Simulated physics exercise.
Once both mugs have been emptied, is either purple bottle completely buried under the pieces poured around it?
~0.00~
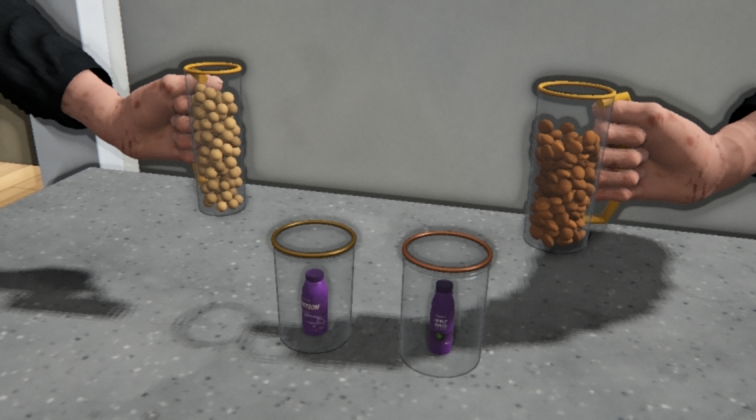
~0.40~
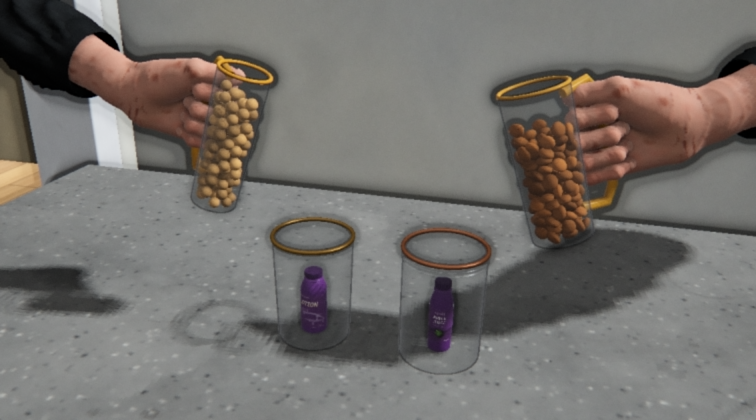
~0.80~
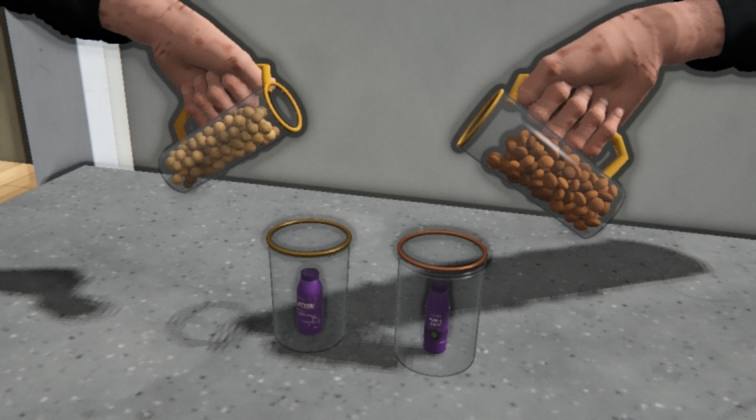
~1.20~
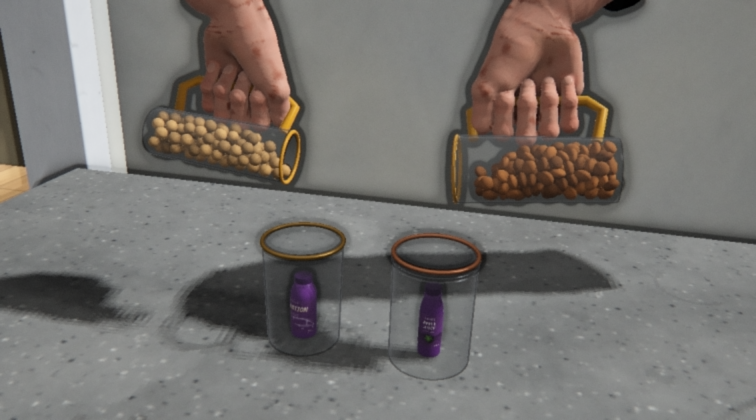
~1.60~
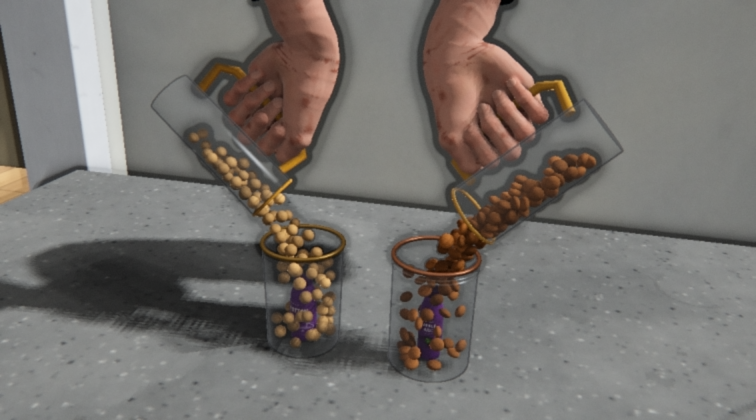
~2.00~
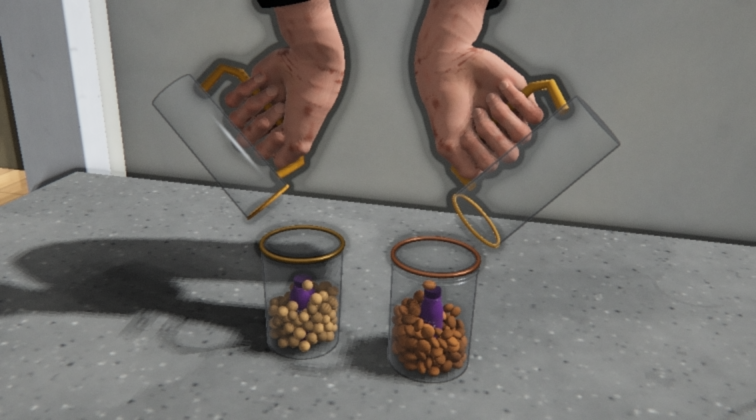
No, neither bottle is buried. The left one still sticks out of the pale balls, and the right one still sticks out of the brown nuts.
The video shows two hands tipping clear mugs, one of pale round balls and one of brown nuts, into two clear containers each holding an upright purple bottle, until both mugs are empty, the containers are about half full and both bottles still stick out.
